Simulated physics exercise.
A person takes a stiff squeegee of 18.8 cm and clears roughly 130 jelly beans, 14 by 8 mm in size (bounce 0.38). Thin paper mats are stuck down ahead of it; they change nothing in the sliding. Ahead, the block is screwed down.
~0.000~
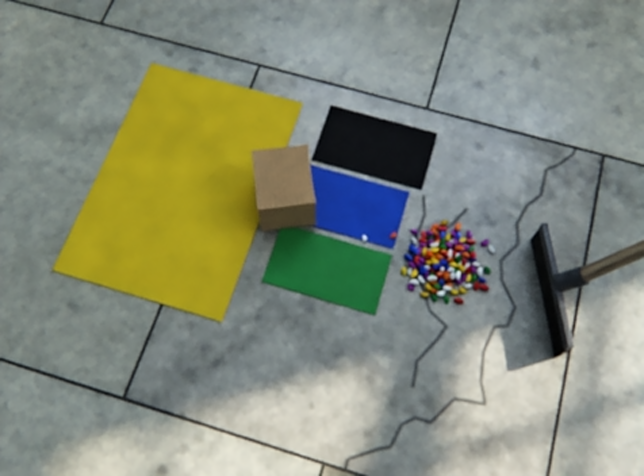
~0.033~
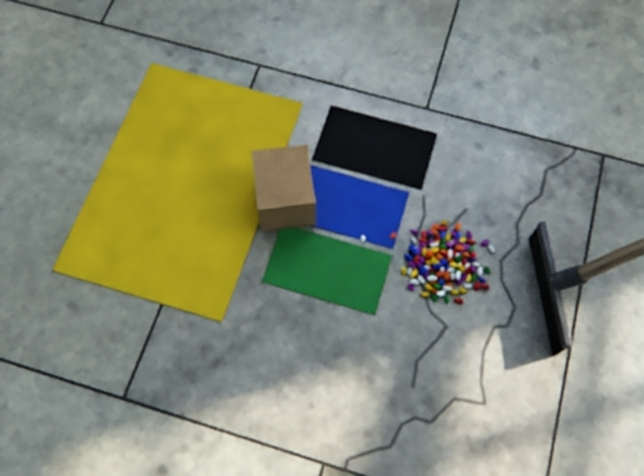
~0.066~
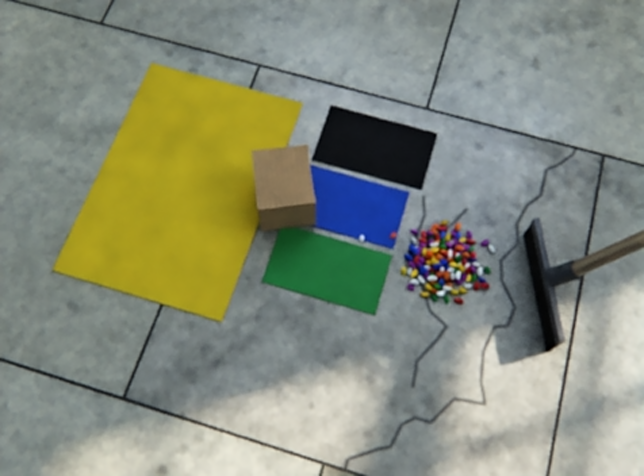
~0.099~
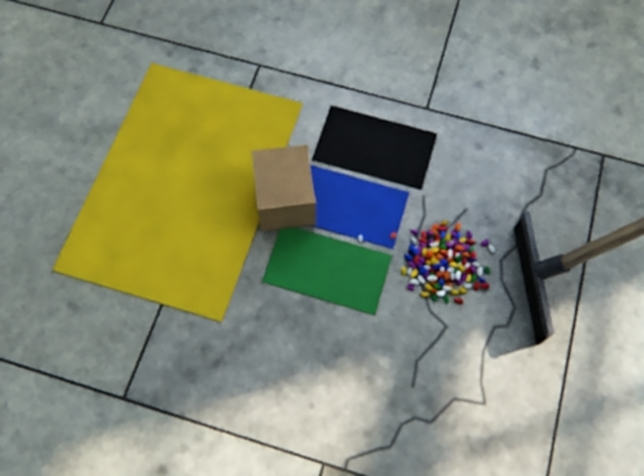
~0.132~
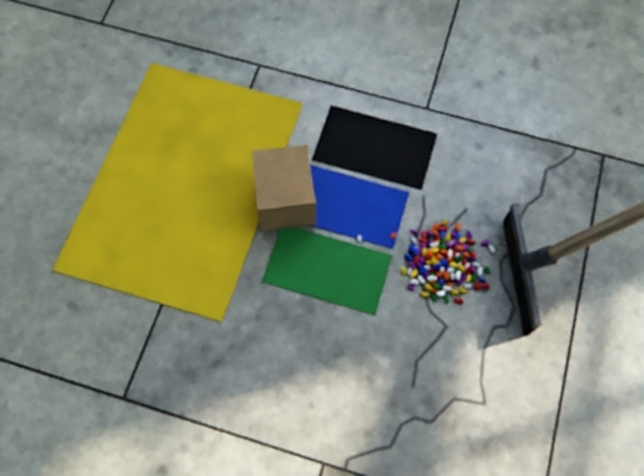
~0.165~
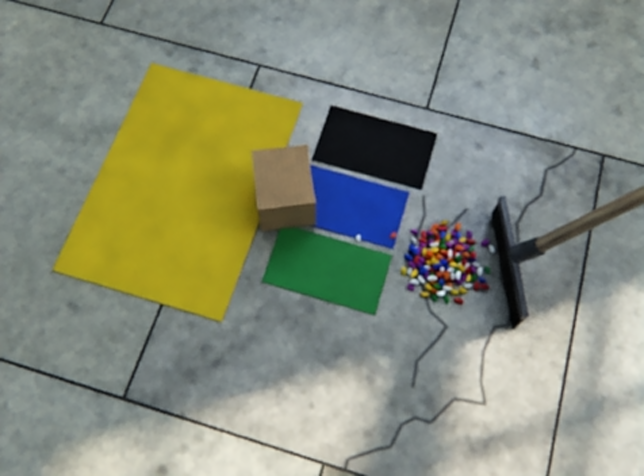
A black squeegee on a wooden handle starts at the right of a grey floor and slides steadily left, drifting slightly upward in view. It draws close beside a small heap of multicoloured pieces, which stays almost unchanged, while the yellow, black, blue and green mats and the brown block remain still.
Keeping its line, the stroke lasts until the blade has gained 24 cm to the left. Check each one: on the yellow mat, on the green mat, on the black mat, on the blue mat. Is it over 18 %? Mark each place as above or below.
For yellow mat: Below. For green mat: Below. For black mat: Below. For blue mat: Above.
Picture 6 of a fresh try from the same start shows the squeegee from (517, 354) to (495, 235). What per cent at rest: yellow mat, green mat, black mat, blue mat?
The yellow mat ends with 0 per cent, the green mat with 35, the black mat with 0 and the blue mat with 10.
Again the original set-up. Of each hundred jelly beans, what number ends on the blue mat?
Some 35 %.
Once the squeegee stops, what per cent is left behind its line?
Reading: Around 10 %.
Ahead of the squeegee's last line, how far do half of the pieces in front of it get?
About 4 centimetres.
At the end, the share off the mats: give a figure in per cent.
Share: Close to 55 in a hundred.
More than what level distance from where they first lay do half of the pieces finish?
8 cm.
Then, at 0.35 s, squeegee 19 cm from its start, spill 13 cm wide; off the mats 100 %.
After 0.54 s, squeegee 25 cm from its start, spill 15 cm wide; green mat 10 %, blue mat 35 %, off the mats 55 %.
Then, at 0.70 s, squeegee 25 cm from its start, spill 16 cm wide; green mat 10 %, blue mat 35 %, off the mats 50 %.
At rest (1.7 s), green mat 10 %, blue mat 35 %, black mat 0 %, yellow mat 0 %, off the mats 55 %.
